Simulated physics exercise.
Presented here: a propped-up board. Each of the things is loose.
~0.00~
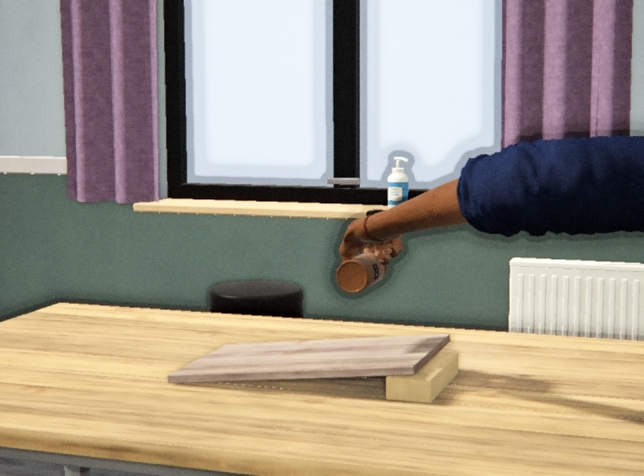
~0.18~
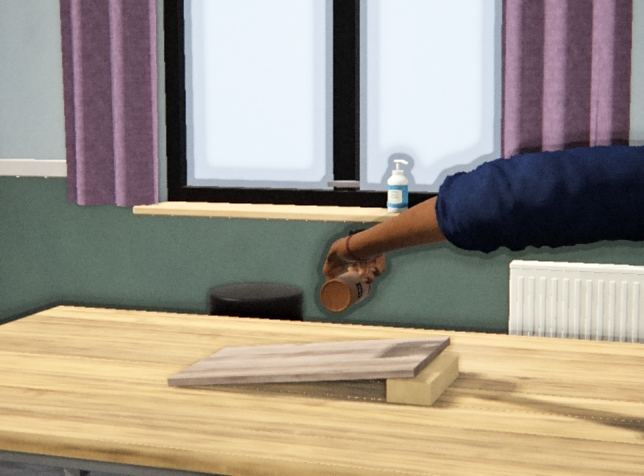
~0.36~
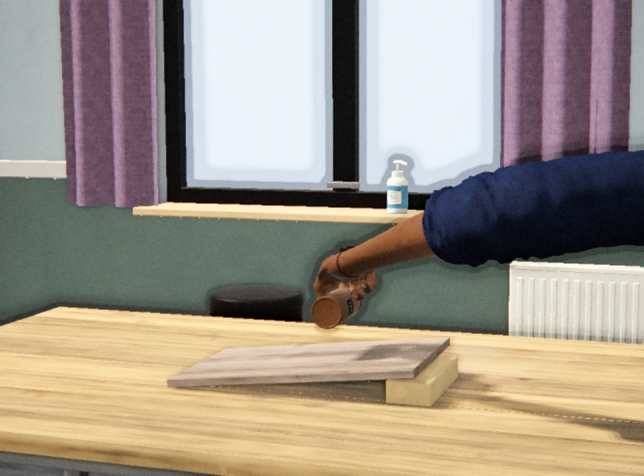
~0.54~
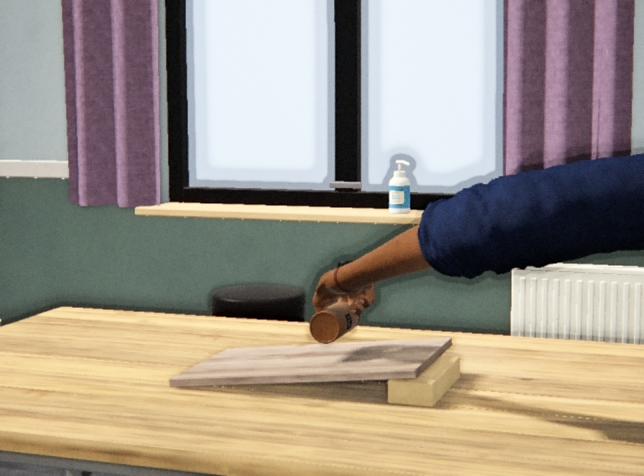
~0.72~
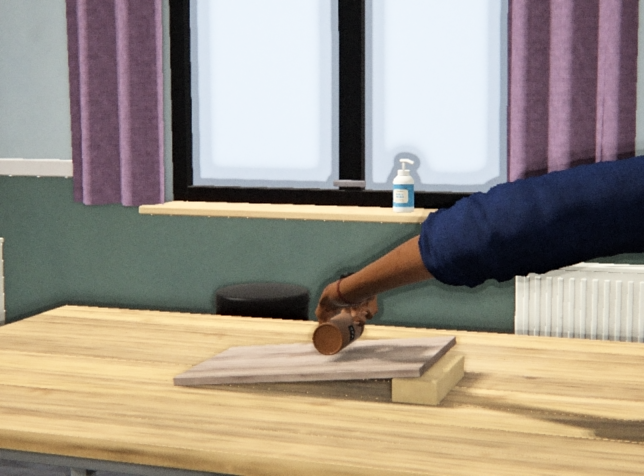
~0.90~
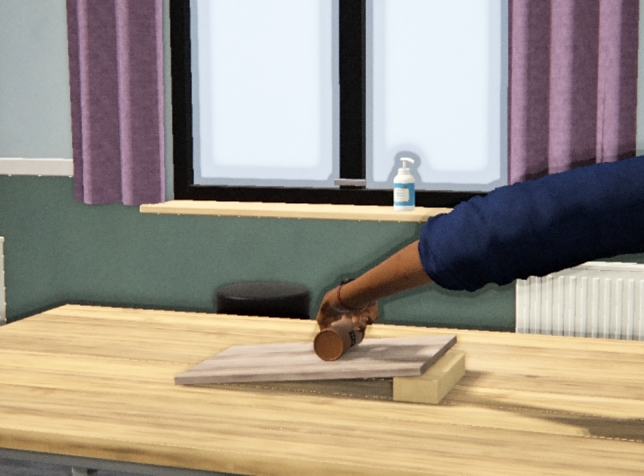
A hand lowers a brown shaker on its side onto a sloping board on the table.
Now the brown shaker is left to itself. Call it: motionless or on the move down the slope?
On the move.
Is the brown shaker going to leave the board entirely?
In the end it goes over the edge.
After 2.00 s, brown shaker now off the board.
After 2.90 s, things are still on the move.
After 3.80 s, as before.
By the end (4.0 s), off the board, brown shaker. The brown shaker runs down the board.
